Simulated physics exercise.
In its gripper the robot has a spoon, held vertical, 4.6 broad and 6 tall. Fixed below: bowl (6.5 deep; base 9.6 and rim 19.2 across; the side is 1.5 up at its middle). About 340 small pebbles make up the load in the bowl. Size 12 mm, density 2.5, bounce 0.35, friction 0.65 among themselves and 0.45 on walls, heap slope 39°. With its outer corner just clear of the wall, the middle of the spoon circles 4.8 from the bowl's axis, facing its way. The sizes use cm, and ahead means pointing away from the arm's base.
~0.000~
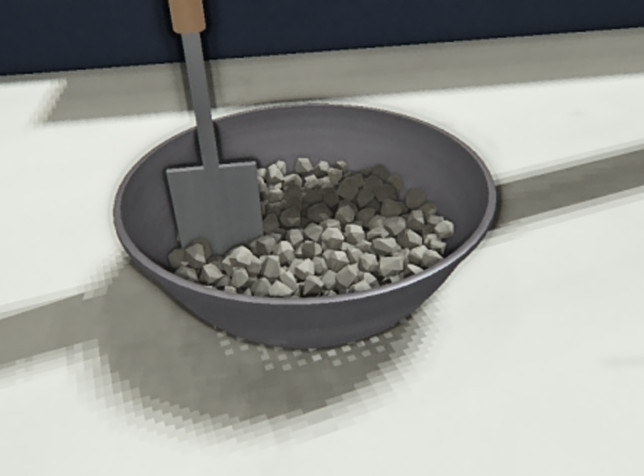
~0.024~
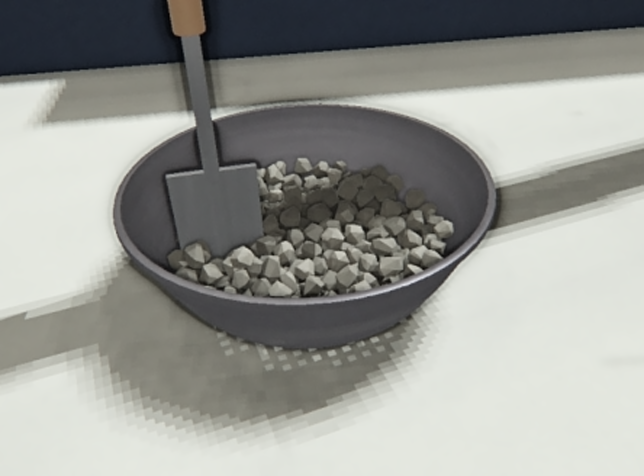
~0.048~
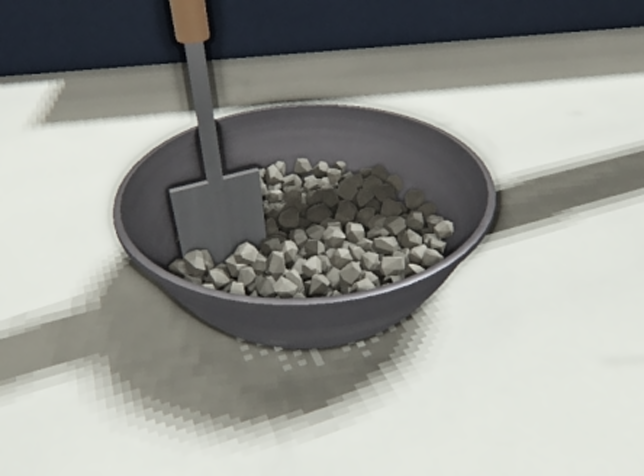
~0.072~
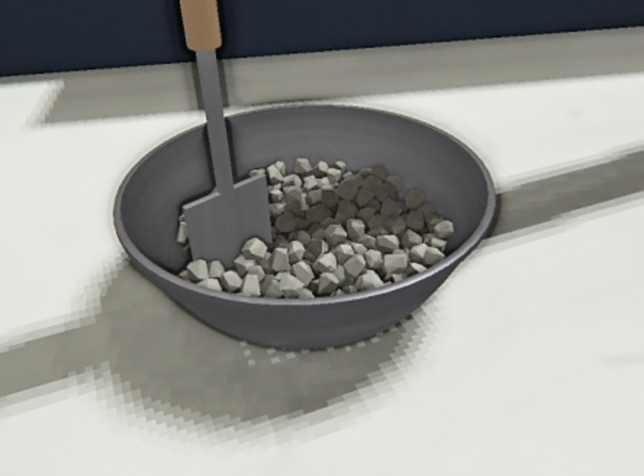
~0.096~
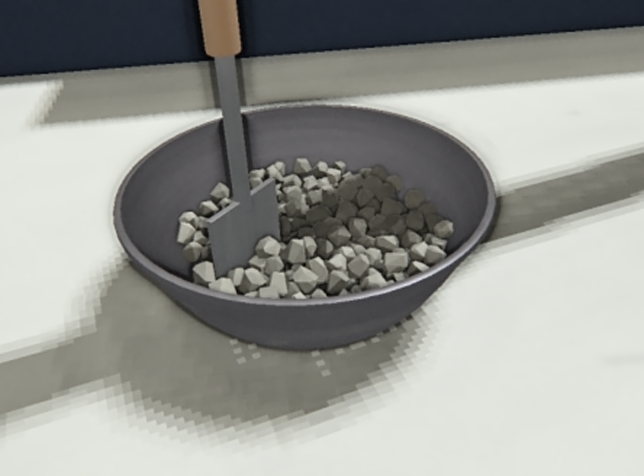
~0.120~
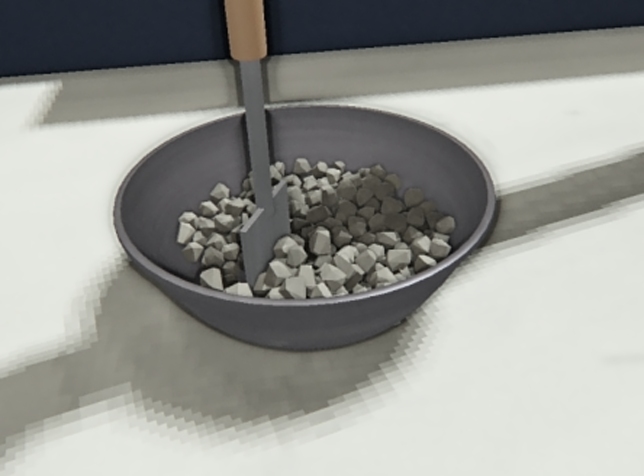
A wide grey bowl of small grey pebbles sat still on a pale surface while an upright flat-bladed tool with a brown handle moved a short way right through them, its blade turning nearly edge-on.
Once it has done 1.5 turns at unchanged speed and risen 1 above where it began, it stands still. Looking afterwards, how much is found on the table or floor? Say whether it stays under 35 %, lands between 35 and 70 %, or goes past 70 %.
It stays under 35 %.
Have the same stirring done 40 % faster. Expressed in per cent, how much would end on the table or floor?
In that case it comes to around 40 percent.
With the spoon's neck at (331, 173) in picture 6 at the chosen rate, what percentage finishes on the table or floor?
Something like 50 percent, roughly.
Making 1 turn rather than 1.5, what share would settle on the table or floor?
20 %.
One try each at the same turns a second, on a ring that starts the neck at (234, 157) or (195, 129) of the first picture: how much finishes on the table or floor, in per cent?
Close to 10 and 25 in a hundred.
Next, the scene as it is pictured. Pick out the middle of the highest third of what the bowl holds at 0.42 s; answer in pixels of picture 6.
Roughly pixel (275, 145).
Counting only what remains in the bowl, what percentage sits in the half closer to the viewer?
Roughly 40 percent of it.
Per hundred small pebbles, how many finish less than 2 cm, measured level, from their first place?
About 5 %.
After 0.42 s, 248° round, highest piece 9 above the table; 308 in the bowl, 14 on the table or floor, 16 in flight or on the tool.
After 0.73 s, 74° round, highest piece 9 above the table; 267 in the bowl, 61 on the table or floor, 10 in flight or on the tool.
After 1.08 s, 180° round, highest piece 7 above the table; 250 in the bowl, 88 on the table or floor.
After 1.78 s, 180° round, highest piece 7 above the table; 250 in the bowl, 88 on the table or floor.
In the end, 250 in the bowl, 88 on the table or floor. That is 26 % on the table or floor.
